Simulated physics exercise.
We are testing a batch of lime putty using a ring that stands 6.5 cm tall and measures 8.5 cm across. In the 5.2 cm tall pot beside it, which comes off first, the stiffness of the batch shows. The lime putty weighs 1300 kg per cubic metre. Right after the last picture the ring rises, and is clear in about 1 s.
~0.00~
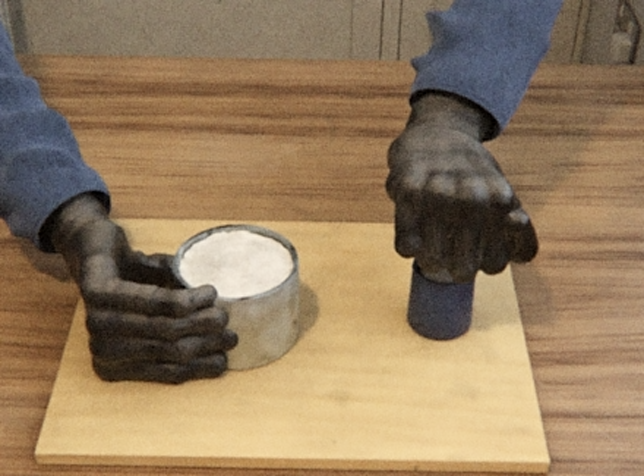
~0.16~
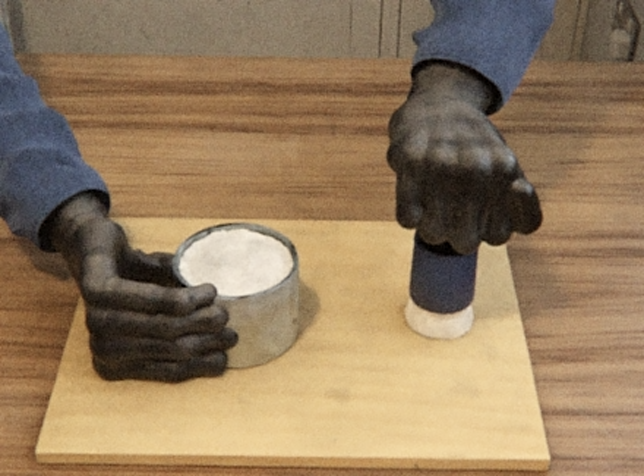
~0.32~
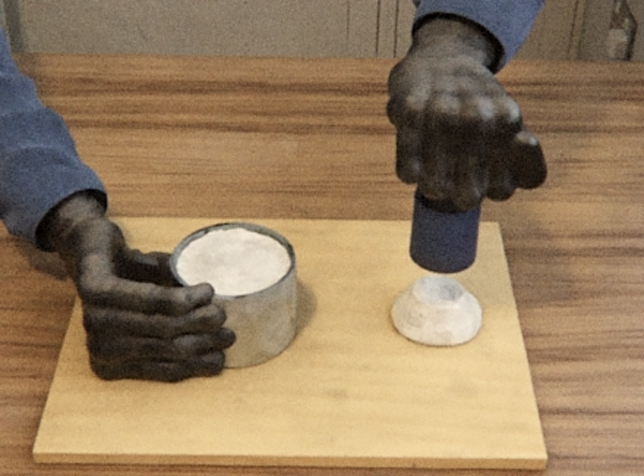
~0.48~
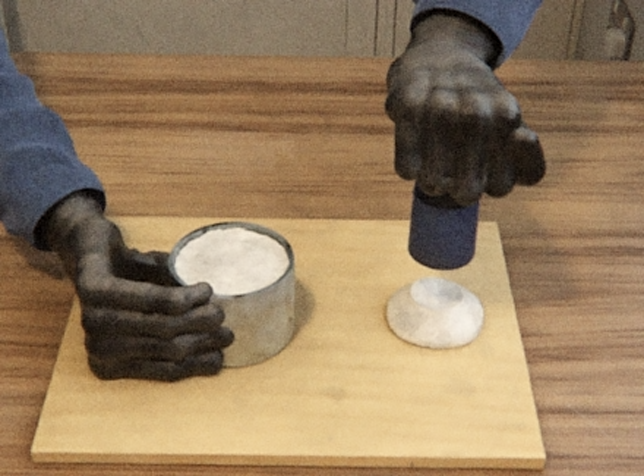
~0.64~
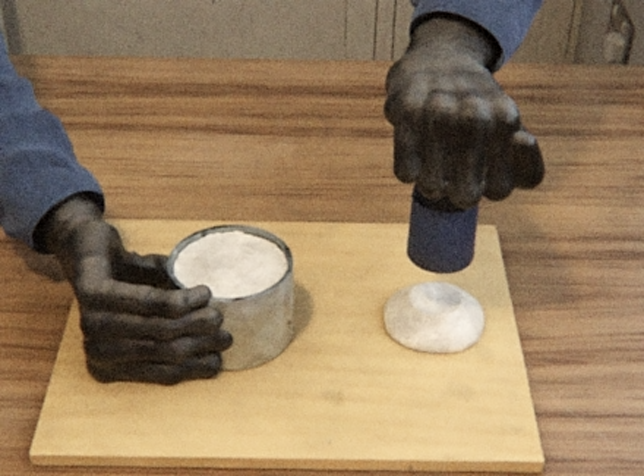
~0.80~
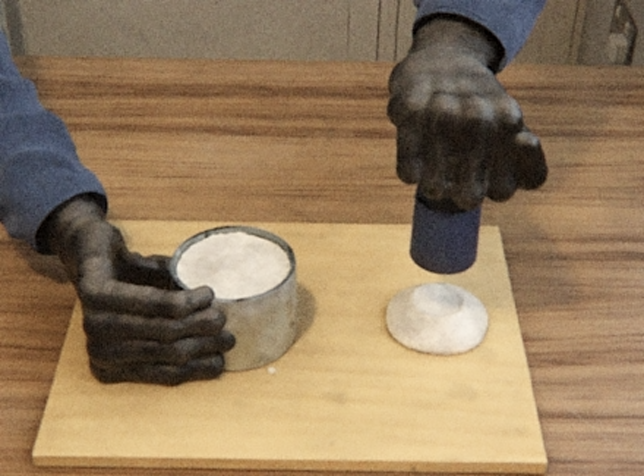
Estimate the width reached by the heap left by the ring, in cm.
Roughly 16.4 centimetres.
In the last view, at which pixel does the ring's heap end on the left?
(129, 344), roughly.
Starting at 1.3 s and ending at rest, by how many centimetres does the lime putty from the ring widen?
Roughly 2.5 cm.
After 1.1 s, the ring is up 2.0 cm; the lime putty has come down 0.7 cm to 5.8 cm and is 11 cm wide.
After 1.3 s, the ring is up 4.1 cm; the lime putty has come down 2.7 cm to 3.8 cm and is 14 cm wide.
After 1.6 s, the ring is up 7.1 cm; the lime putty has come down 3.7 cm to 2.8 cm and is 16 cm wide.
After 1.9 s, the ring is clear; the lime putty has come down 3.8 cm to 2.7 cm and is 16 cm wide.
After 2.6 s, at rest, the ring is clear; the lime putty has come down 3.8 cm to 2.7 cm and is 16 cm wide.
